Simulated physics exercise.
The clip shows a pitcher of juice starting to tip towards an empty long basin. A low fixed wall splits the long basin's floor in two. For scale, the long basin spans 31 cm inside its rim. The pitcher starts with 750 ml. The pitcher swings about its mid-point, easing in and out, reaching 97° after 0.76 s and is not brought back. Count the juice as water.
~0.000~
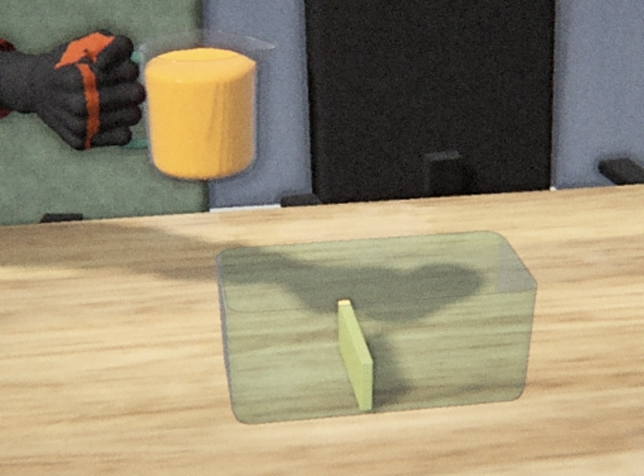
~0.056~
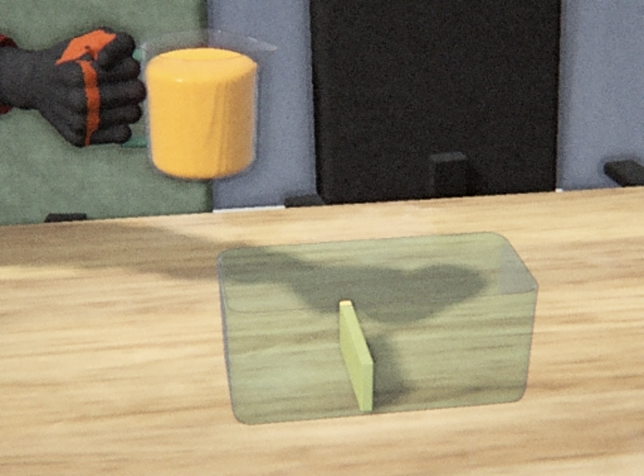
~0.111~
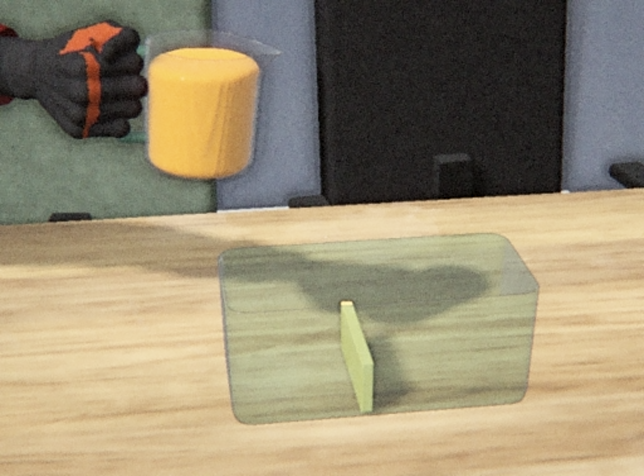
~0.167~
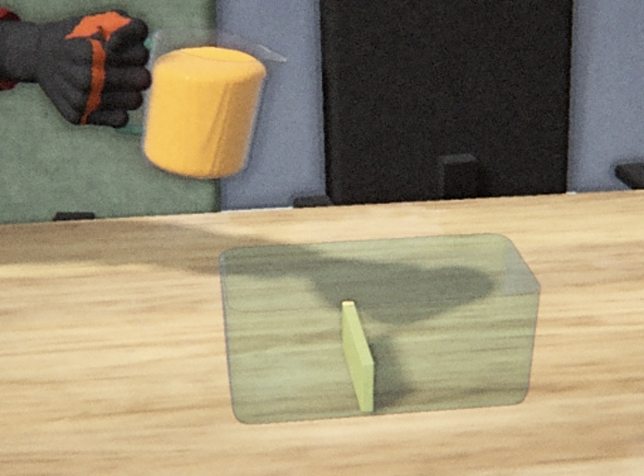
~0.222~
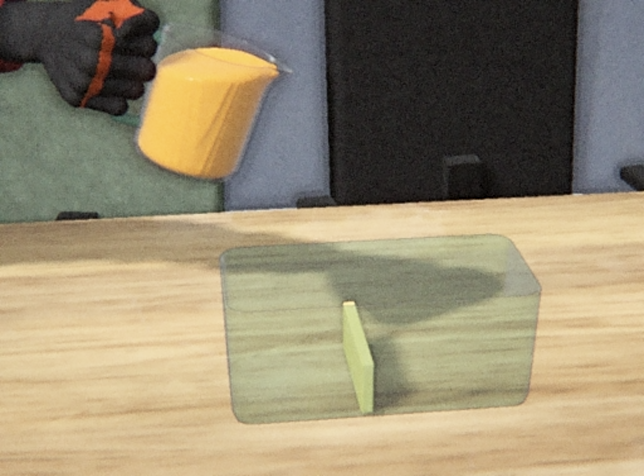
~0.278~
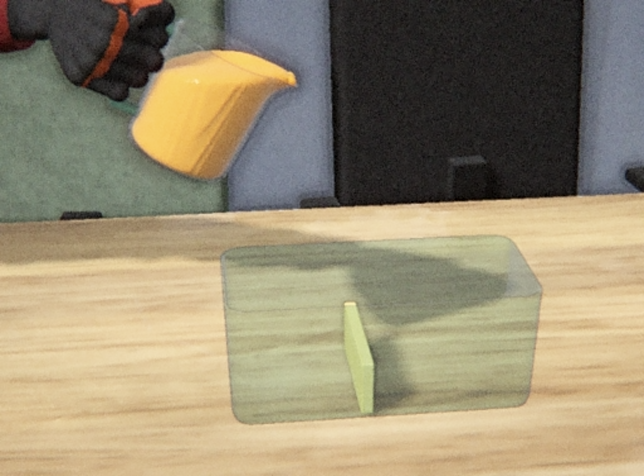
At first, a dark-gloved hand with orange markings holds a clear pitcher of orange juice upright above and to the left of an empty, clear long basin with a low green wall inside. Then the pitcher slowly tilts to the right, and the juice shifts up to its spout.
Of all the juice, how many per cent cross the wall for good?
About 58 per cent.
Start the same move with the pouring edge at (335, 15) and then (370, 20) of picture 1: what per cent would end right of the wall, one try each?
In turn about 90 and 90 per cent.
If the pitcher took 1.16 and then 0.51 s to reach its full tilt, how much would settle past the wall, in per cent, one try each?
First 60, then 55 per cent.
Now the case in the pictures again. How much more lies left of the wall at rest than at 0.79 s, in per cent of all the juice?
About 26 per cent.
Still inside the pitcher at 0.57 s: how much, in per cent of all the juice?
Some 64 per cent.
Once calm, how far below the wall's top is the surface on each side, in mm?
Left about 40 mm, right about 38 mm.
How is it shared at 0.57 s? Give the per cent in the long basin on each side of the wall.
Some 1 per cent left and 8 right.
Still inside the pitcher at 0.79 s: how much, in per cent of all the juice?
Some 22 per cent.
Then, 0.57 s in, the tilt is 83° and 65 per cent is still to pour, 1 is left of the wall and 8 right of it.
Then, 0.79 s in, the tilt is 97° and 22 per cent is still to pour, 15 is left of the wall and 40 right of it.
Then, 1.01 s in, the tilt is 97° and 6 per cent is still to pour, 30 is left of the wall and 58 right of it.
Then, 1.26 s in, the tilt is 97° and 1 per cent is still to pour, 38 is left of the wall and 57 right of it.
Finally, 41 per cent lies left of the wall, 58 right of it and 1 outside.
